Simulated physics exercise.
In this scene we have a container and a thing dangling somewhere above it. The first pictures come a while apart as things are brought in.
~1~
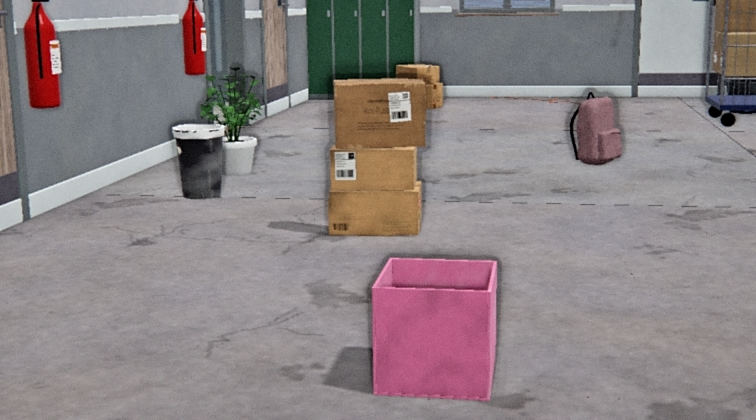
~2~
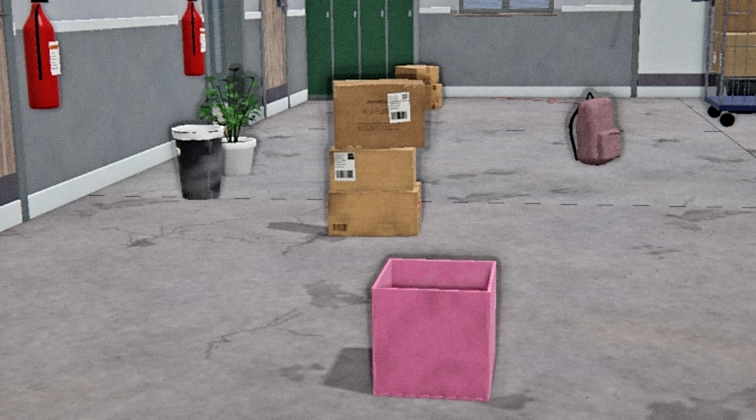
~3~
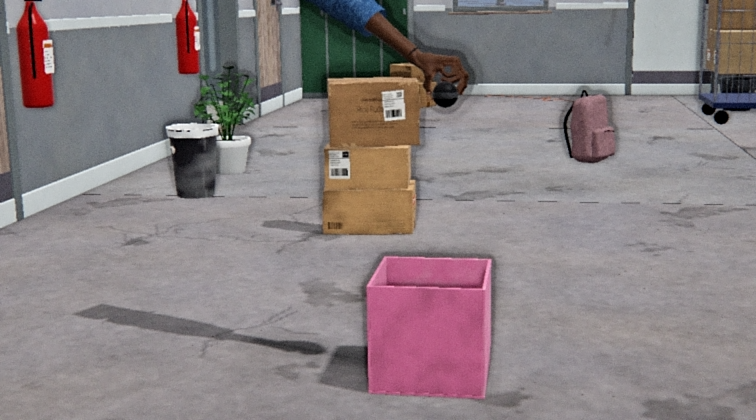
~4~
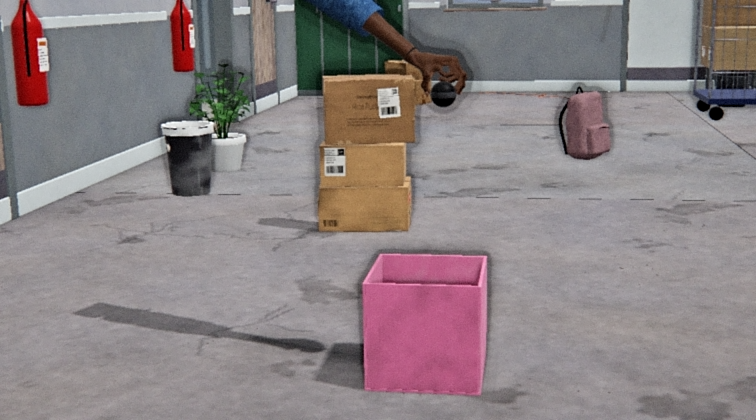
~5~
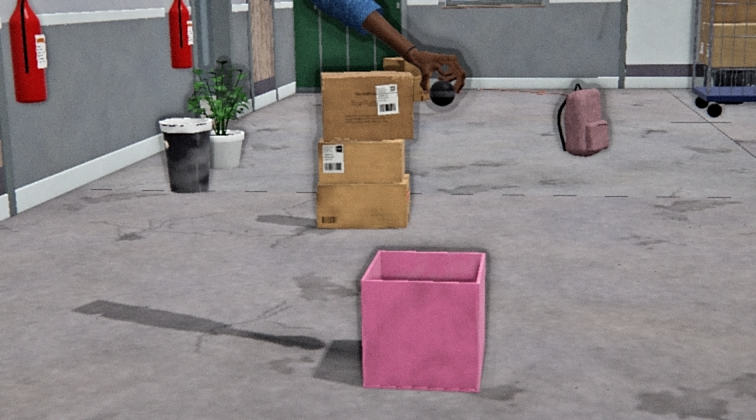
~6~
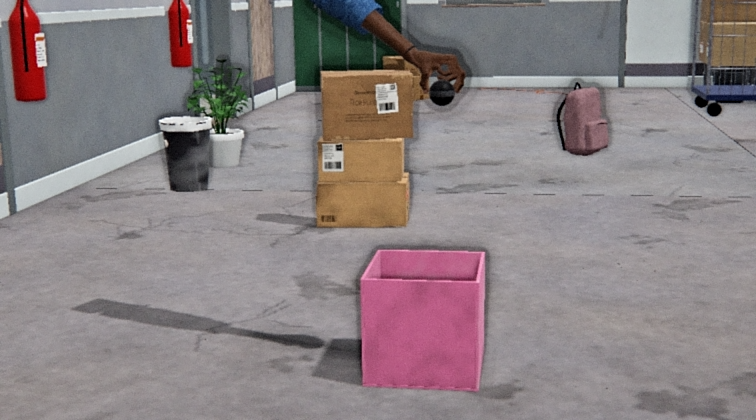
A hand in a blue sleeve appeared from above, holding a small black ball over an open pink box, with stacked cardboard boxes behind, and then stayed nearly still while the view shifted slightly.
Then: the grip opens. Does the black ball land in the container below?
What happens is that the black ball ends up in it.
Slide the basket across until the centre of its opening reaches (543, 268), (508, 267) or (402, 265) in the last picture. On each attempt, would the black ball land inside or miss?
So, taking them in order, it fails to go in, it fails to go in and it drops in.
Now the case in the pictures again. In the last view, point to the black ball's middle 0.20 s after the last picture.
Its centre should be near (442, 139).
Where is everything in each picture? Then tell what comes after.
Basket (437, 326), in the first frame.
Basket (437, 327), in the second frame.
Still on the way; black ball (445, 94); basket (432, 324), in the third frame.
Still on the way; black ball (444, 94); basket (428, 321), in the fourth frame.
Still on the way; black ball (442, 93); basket (426, 318), in the fifth frame.
In place, still held; black ball (442, 93); basket (426, 317), in the sixth frame.
Then, 0.20 s later than the last frame, black ball dropping near (442, 140).
Then, 0.34 s later than the last frame, black ball dropping near (442, 252).
When it is over, the black ball is caught, near (443, 354).
